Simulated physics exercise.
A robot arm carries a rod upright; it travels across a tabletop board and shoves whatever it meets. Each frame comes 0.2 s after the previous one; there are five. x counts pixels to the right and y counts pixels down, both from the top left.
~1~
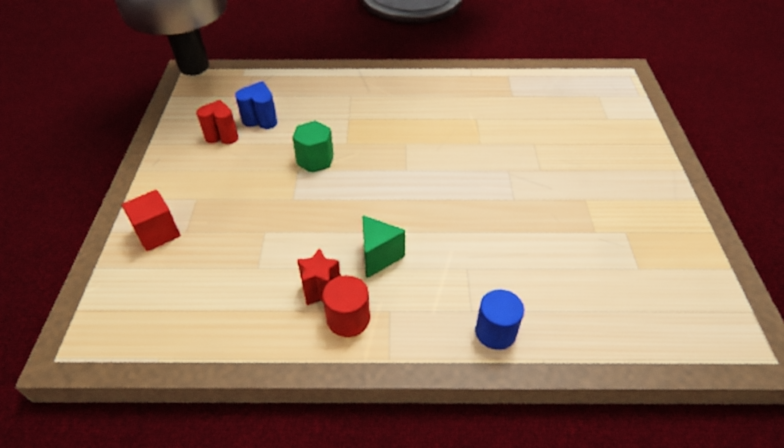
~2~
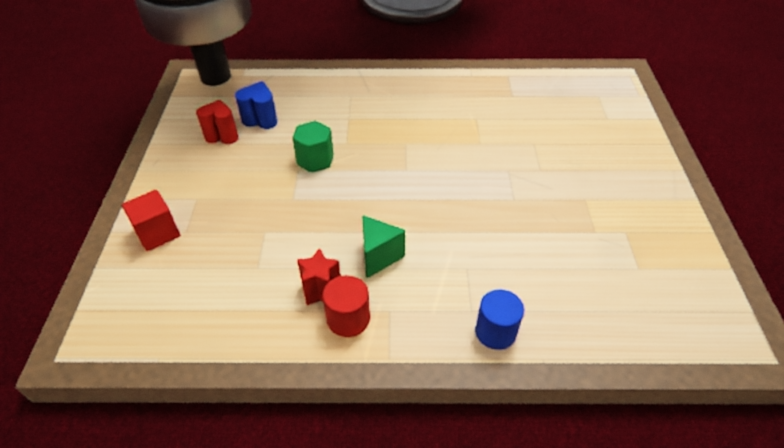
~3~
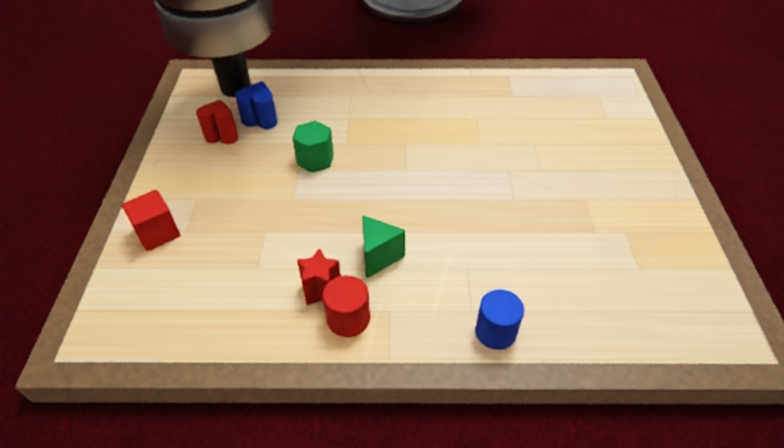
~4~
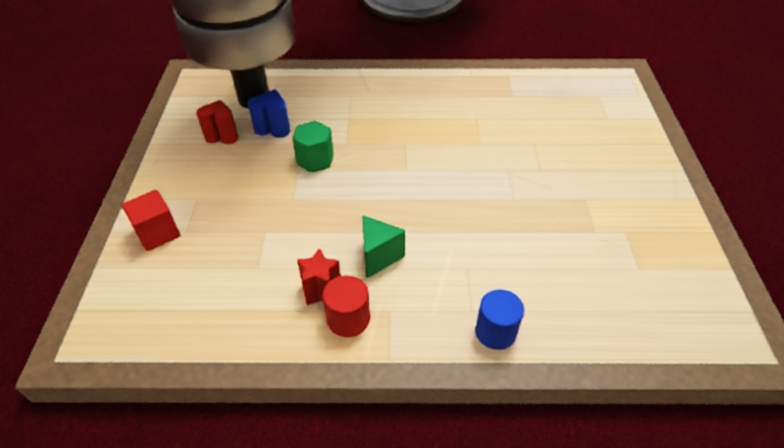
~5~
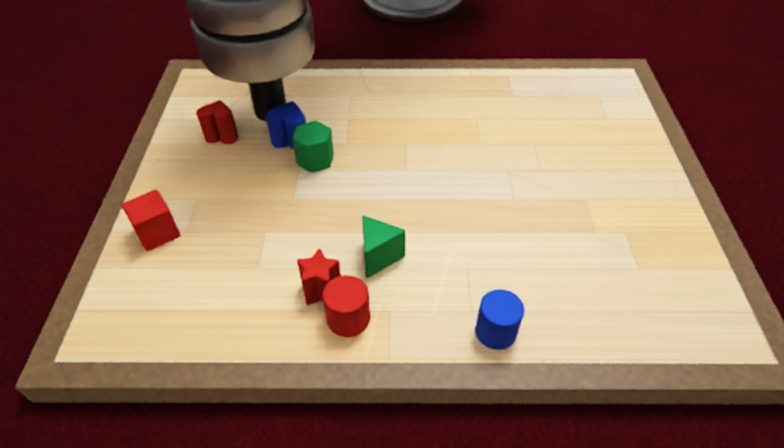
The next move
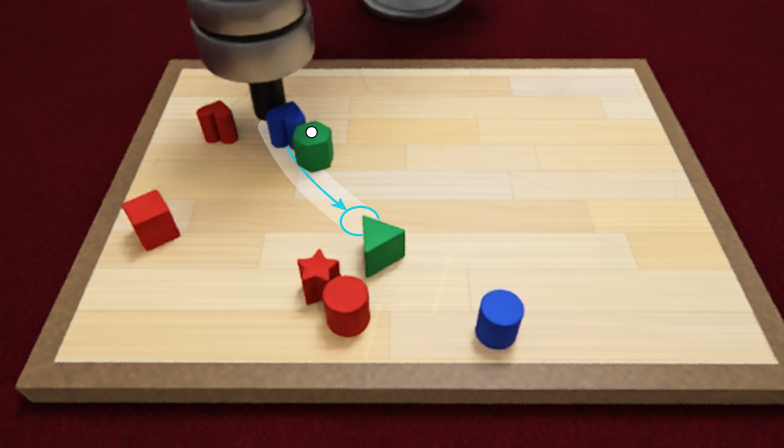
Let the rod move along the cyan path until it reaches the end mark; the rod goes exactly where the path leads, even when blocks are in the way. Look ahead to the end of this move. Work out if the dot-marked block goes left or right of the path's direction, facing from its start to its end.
Out to the left.
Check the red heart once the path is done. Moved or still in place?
It ends up on the same spot.
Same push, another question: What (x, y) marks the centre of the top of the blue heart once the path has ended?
It is going to be at (384, 213).
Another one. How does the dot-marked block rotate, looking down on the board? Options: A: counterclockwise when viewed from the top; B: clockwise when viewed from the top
That would be A.
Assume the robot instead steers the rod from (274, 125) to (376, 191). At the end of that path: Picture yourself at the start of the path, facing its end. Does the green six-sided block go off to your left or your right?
Its shift is rightward.
The line goes from (274, 125) through (305, 173) to (360, 221); the dot is on the green six-sided block.
What follows on the original path. One third of the way, rod at (291, 143); blue heart at (312, 144), turned 20° anticlockwise; green six-sided block at (348, 156), turned 25° anticlockwise.
Two thirds of the way, rod at (319, 175); blue heart at (343, 177), turned 20° anticlockwise; green six-sided block at (384, 172), turned 90° anticlockwise.
At the end, rod at (359, 207); red heart unmoved; blue heart at (384, 213); green six-sided block at (386, 172), turned 100° anticlockwise; green triangular block at (380, 238), turned 15° anticlockwise.
